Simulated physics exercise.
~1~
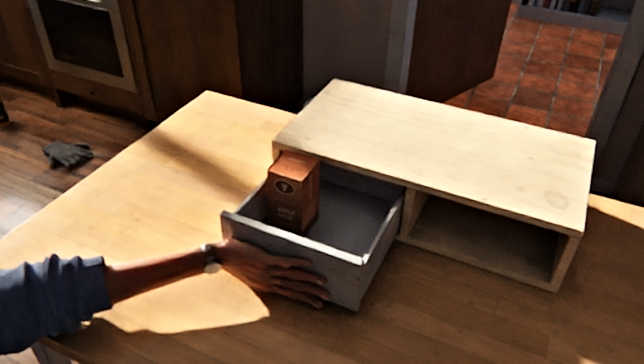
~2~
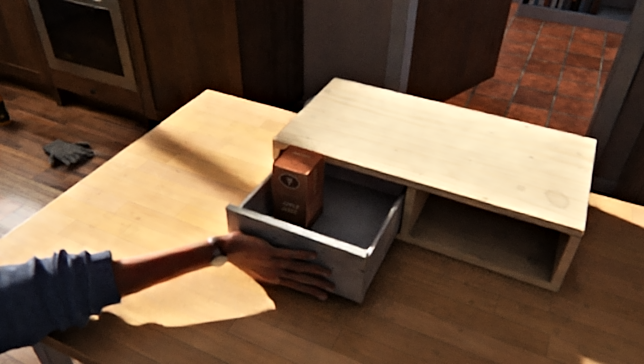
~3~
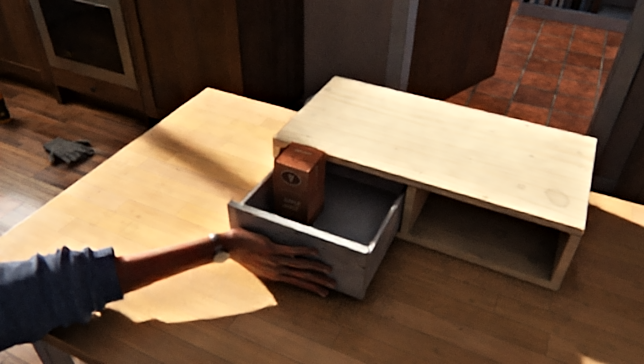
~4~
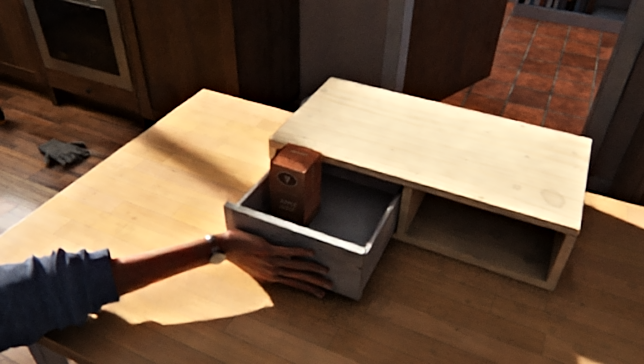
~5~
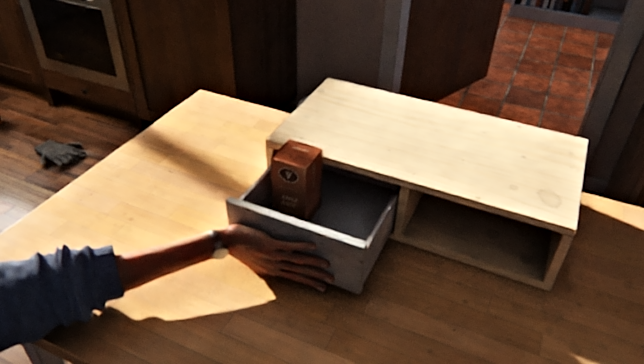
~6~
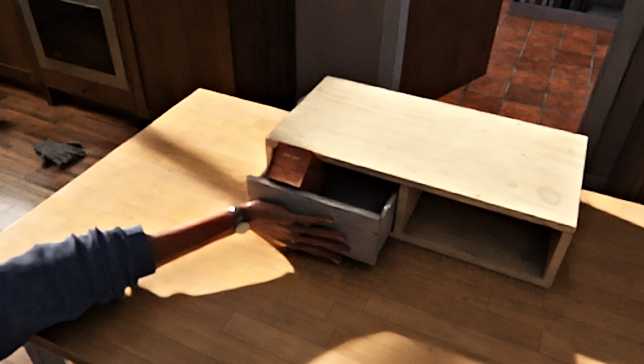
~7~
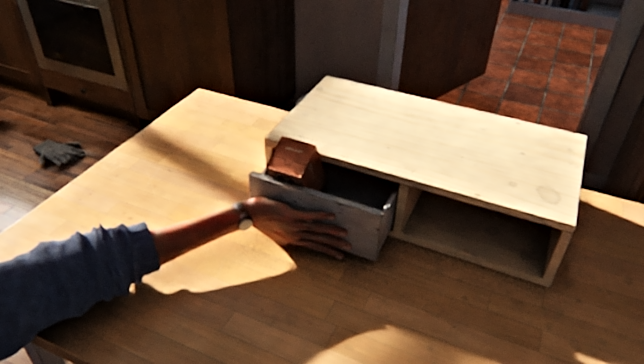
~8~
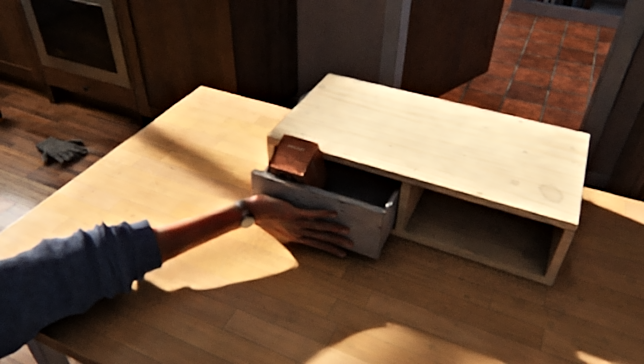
A hand pushing a grey drawer partway into a wooden chest, an upright orange-brown carton inside tilting, the drawer staying ajar.
